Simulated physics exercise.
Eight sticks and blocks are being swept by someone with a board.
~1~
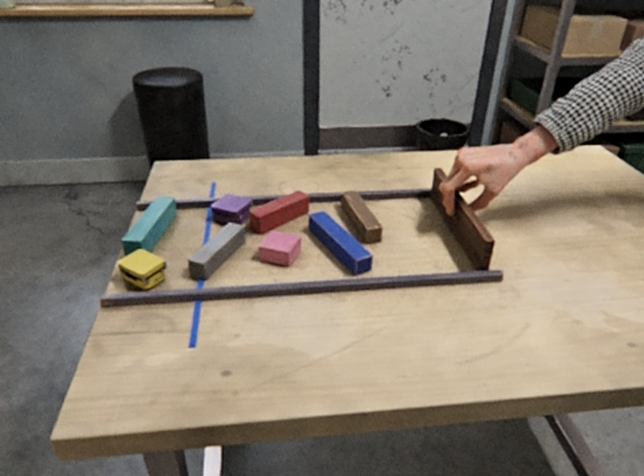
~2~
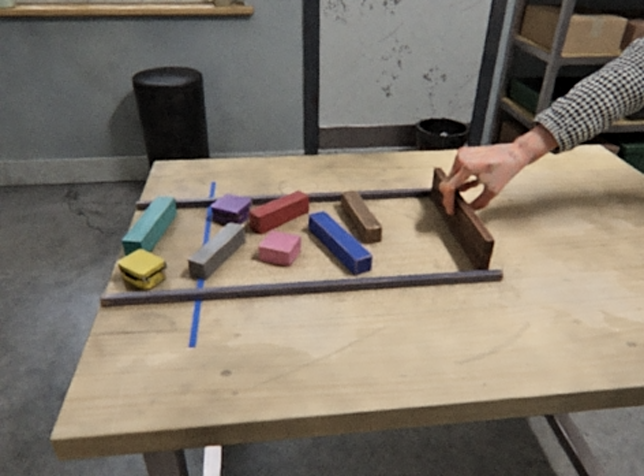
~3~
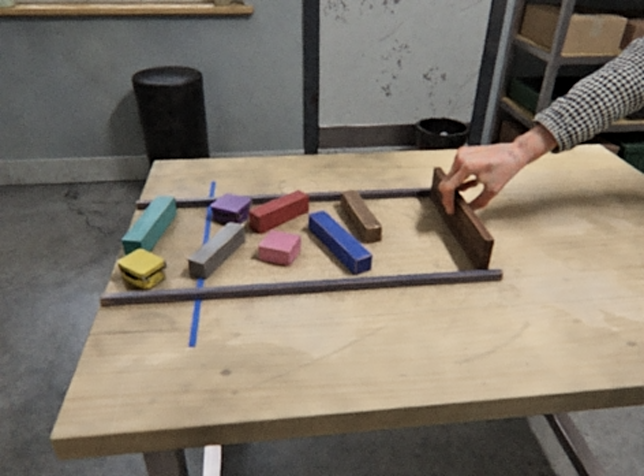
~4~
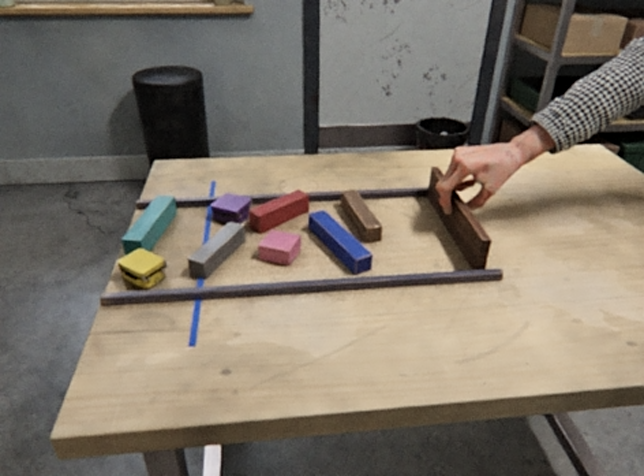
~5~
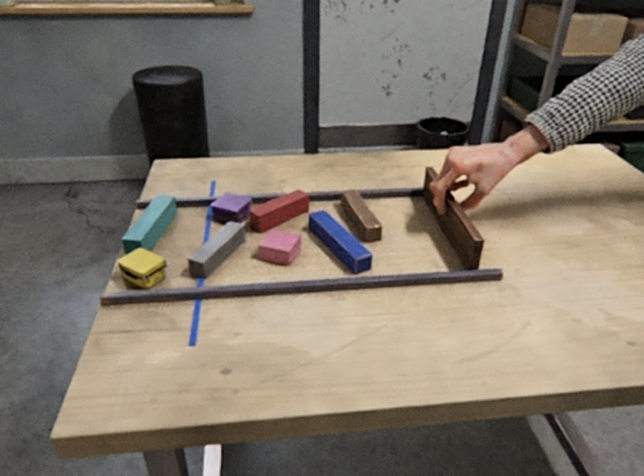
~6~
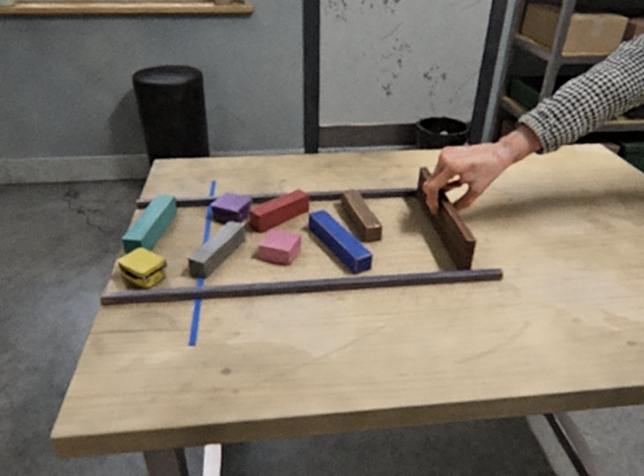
A hand slides a brown board slightly left toward eight colourful blocks lying still on a table.
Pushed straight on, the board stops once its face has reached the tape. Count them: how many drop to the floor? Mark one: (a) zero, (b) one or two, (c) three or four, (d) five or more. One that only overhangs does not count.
(b) one or two.
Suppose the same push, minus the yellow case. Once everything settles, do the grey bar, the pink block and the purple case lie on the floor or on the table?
The grey bar does not fall, the pink block survives, the purple case does not fall.
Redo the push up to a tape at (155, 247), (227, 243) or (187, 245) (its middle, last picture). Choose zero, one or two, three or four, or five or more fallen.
Run 1 - more than four; run 2 - none; run 3 - three or four.
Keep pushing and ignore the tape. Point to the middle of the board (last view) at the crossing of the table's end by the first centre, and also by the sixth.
Pixels in order: Roughly (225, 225), roughly (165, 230).
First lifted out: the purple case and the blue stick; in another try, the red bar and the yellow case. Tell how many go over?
In the first try 0, in the other 0.
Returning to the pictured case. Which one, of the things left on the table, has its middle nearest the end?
Closest at the end: The grey bar.
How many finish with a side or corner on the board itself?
The number is 2.
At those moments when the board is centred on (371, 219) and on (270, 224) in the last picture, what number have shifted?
It comes to 1 for the first spot, 6 for the other.
Soon after, none off yet; turquoise bar at rest near (152, 225); yellow case at rest near (143, 269); grey bar at rest near (218, 248).
Then, none off yet; turquoise bar at rest near (152, 225); yellow case at rest near (143, 269); grey bar moved a little near (201, 252).
At rest, the number that fall off is one or two; fallen, yellow case and turquoise bar.
